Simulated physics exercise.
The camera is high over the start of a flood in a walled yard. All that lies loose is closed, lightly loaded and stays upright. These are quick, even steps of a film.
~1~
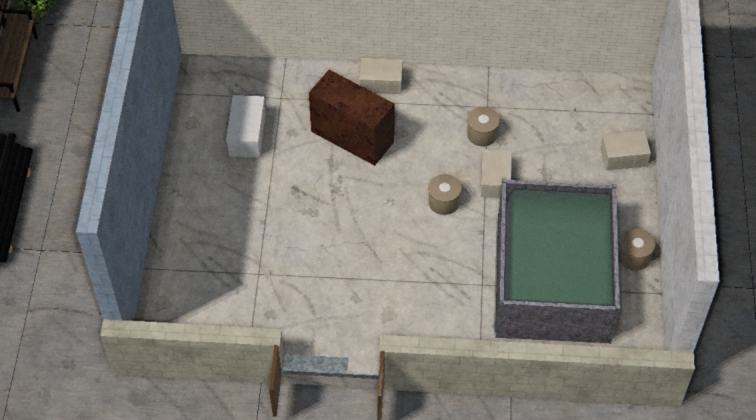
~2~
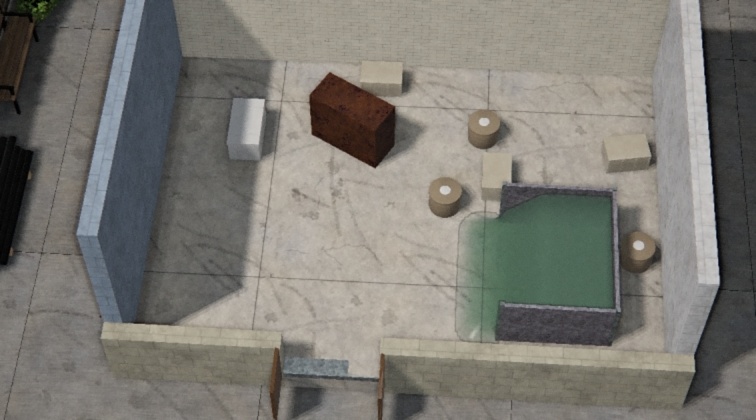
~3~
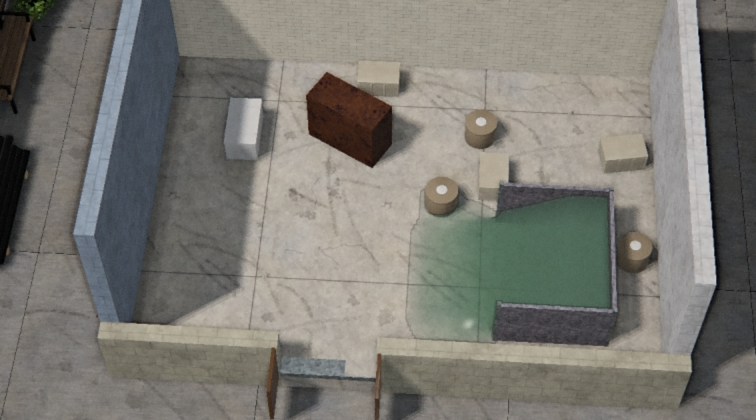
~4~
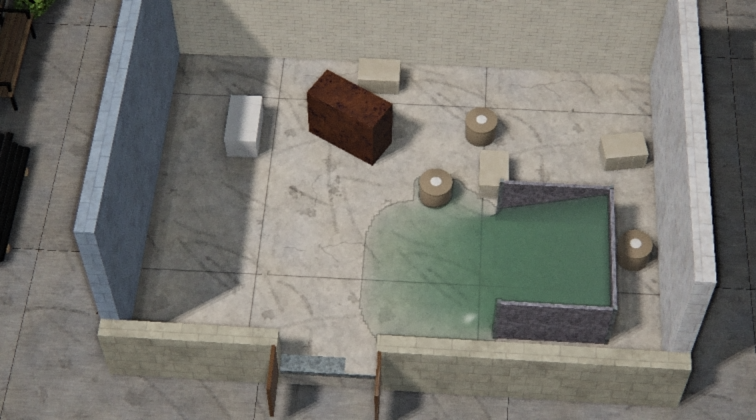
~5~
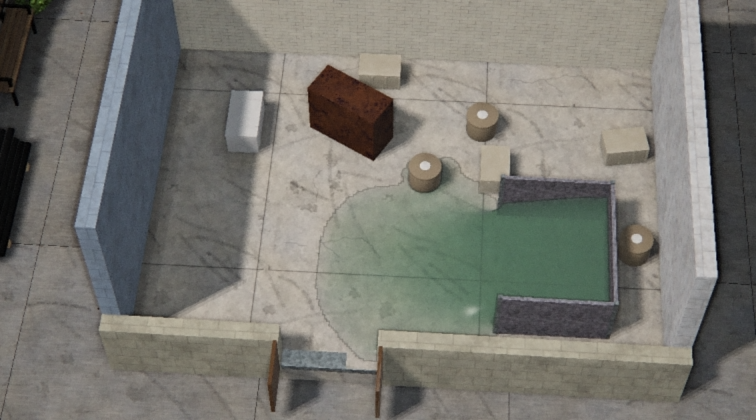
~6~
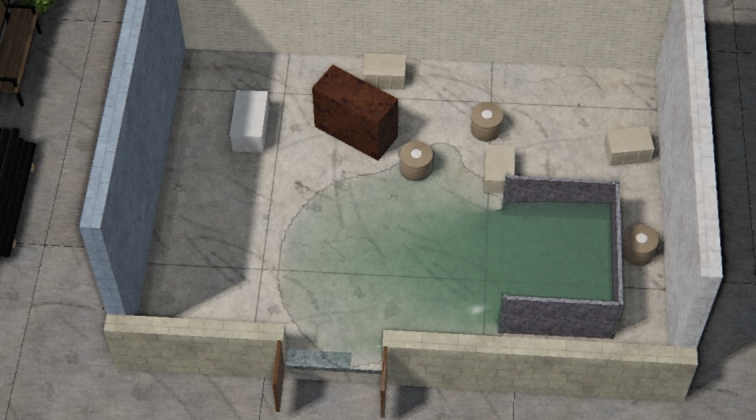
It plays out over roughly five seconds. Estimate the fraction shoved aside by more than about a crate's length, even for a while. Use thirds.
It is one to two thirds.
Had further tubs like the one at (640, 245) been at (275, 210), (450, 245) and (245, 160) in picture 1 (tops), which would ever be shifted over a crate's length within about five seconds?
In turn: That far or more, pushed that far, pushed that far.
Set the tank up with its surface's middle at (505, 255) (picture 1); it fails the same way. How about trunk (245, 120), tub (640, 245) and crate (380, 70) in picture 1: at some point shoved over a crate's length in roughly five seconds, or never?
In that order: Moved that far, never so far, pushed that far.
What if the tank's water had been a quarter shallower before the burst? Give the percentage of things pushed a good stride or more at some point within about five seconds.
Close to 30 %.
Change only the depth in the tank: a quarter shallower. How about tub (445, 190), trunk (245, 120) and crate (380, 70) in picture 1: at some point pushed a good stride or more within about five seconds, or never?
As listed: That far or more, swept aside, under that.
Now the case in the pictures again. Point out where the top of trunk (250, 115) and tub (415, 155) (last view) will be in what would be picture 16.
Around (203, 84) and (446, 88).
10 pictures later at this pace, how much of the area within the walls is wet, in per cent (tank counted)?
Roughly 65 per cent.
A moment on, 1 of 7 are well off their spots; 1 afloat.
Next, 2 of 7 are well off their spots; 0 afloat.
Later, 2 of 7 are well off their spots; 1 afloat.
In the end, 3 of 7 are well off their spots, and 3 have been at some point; 2 afloat.
